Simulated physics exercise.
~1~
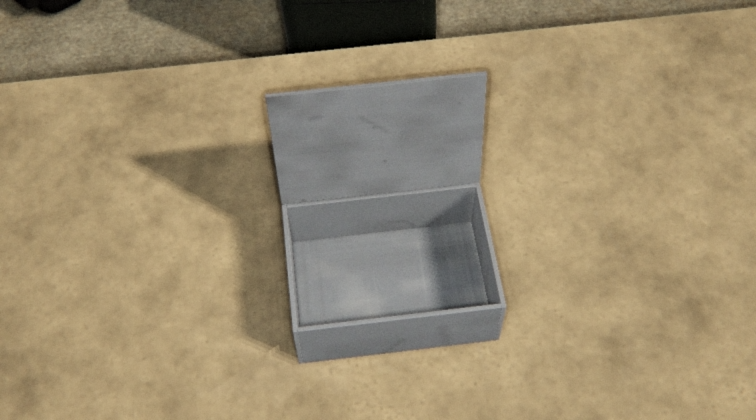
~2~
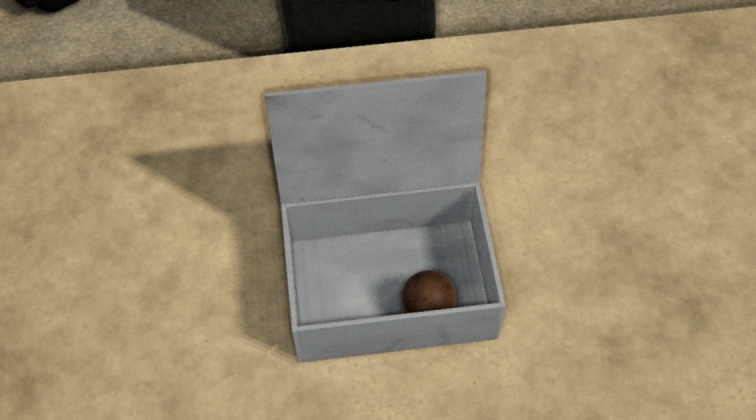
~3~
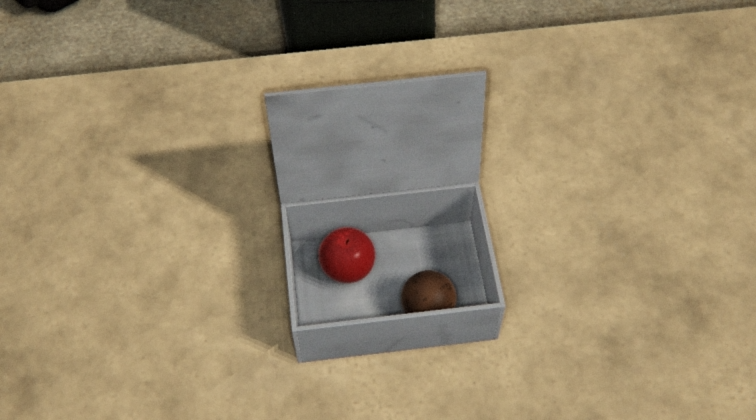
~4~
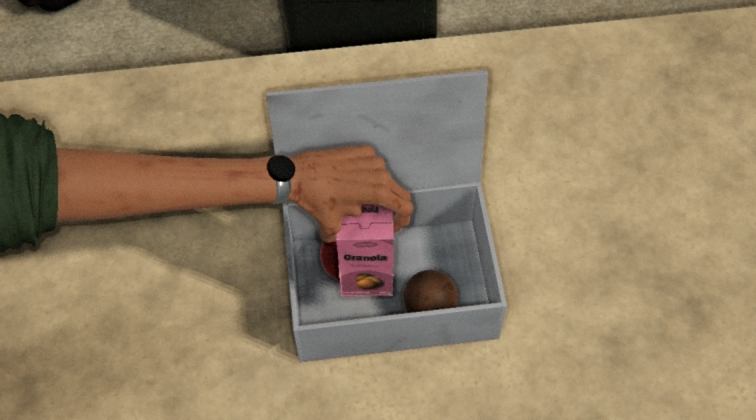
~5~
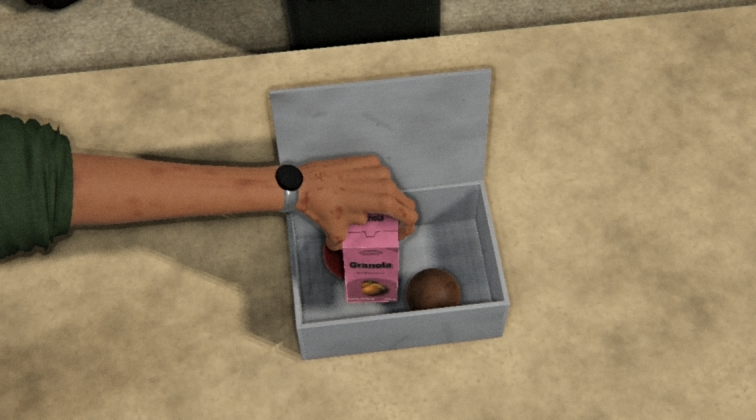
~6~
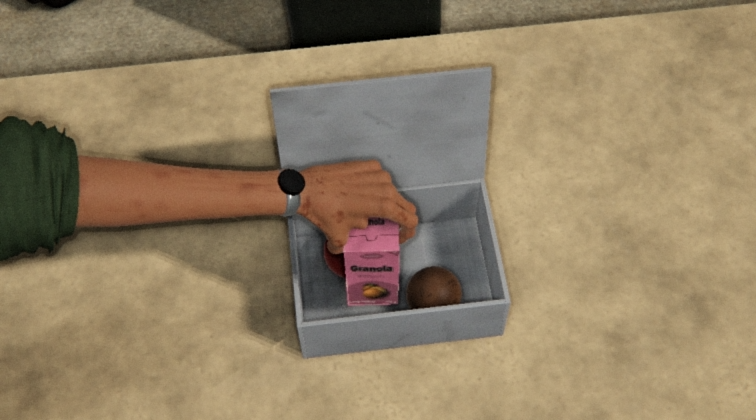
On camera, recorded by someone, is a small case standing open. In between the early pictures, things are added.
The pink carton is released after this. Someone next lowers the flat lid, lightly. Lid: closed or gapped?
Raised.
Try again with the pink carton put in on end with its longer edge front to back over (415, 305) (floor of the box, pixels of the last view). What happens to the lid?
Then the lid comes down fully.
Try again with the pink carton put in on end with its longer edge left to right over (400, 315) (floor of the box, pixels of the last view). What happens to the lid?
Packed like that, it goes down completely.
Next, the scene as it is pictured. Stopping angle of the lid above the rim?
Near 25° up from the rim.
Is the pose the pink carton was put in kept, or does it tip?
The pink carton stays as it was set.
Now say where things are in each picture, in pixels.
The last thing is not in view yet, in the first frame.
The last thing is not in view yet, in the second frame.
The last thing is not in view yet; red apple (347, 255), in the third frame.
On its way; pink carton (365, 248), in the fourth frame.
On its way; pink carton (371, 256), in the fifth frame.
Put in, still held; pink carton (372, 259), in the sixth frame.
Then, 1.10 s past the last view, lid starting down; pink carton displaced about its own width near (373, 289).
Then, 1.60 s past the last view, lid 57° above the rim; pink carton displaced about its own width near (373, 289).
Finally, lid 25° above the rim; moved from the start, pink carton; the other 2 still in place. Final places as the last picture's camera would see them, pink carton near (373, 289).
